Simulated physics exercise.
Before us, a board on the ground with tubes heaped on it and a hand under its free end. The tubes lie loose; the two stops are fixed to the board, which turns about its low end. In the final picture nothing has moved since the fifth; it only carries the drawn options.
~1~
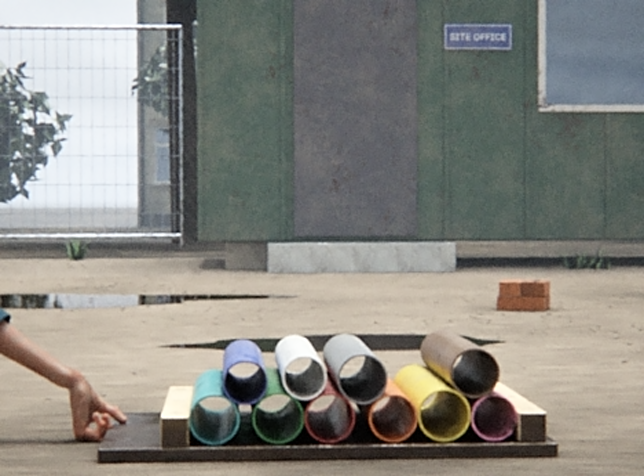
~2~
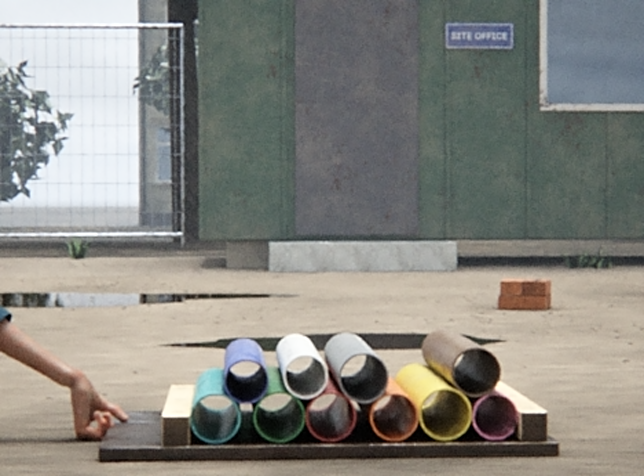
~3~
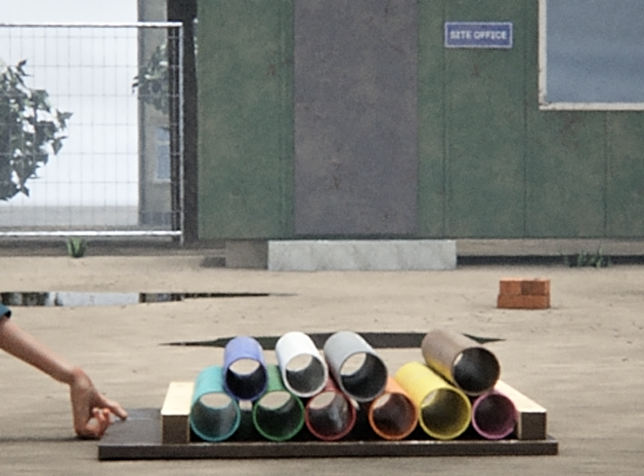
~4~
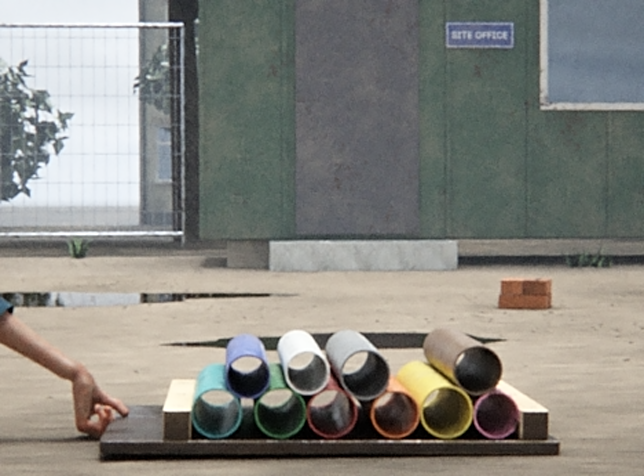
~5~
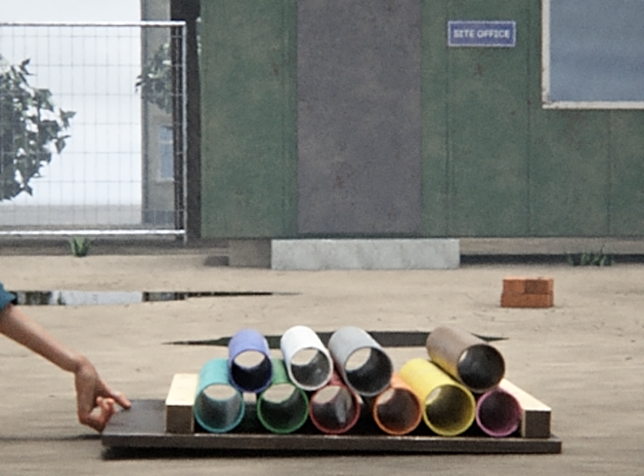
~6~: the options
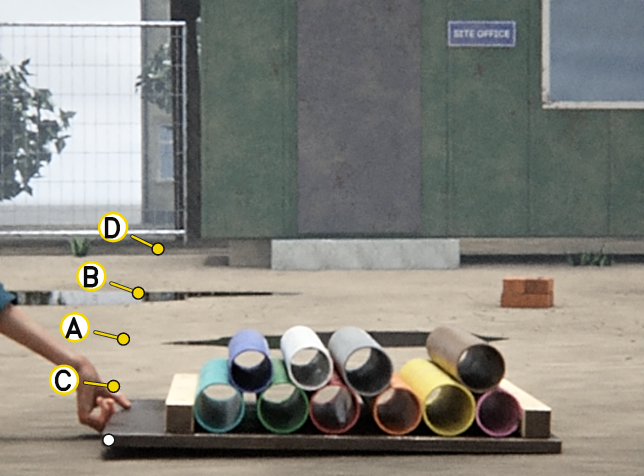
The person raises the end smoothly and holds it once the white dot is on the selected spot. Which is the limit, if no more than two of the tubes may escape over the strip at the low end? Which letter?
Raise it to D.
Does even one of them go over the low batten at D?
Yes.
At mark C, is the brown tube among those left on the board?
The brown tube: Yes.
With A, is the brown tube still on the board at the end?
Yes.
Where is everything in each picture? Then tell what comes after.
The first frame shows orange tube (394, 418); yellow tube (444, 415); pink tube (494, 417).
The second frame shows pink tube (495, 416); white tube (306, 377).
The third frame shows board (322, 416); turquoise tube (215, 416); green tube (279, 415); yellow tube (445, 412).
The fourth frame shows board (324, 414); turquoise tube (217, 413); green tube (280, 412).
The fifth frame shows board (326, 410); turquoise tube (219, 407); green tube (283, 407).
On the copy, A at (123, 339); B at (139, 293); C at (114, 386); D at (158, 249); the white dot at (109, 440).
On D. First, board at 16°.
Then, board at 26°.
Finally, board at 26°, one over the low batten (brown).
By contrast, A none over the low batten; B none over the low batten; C none over the low batten.
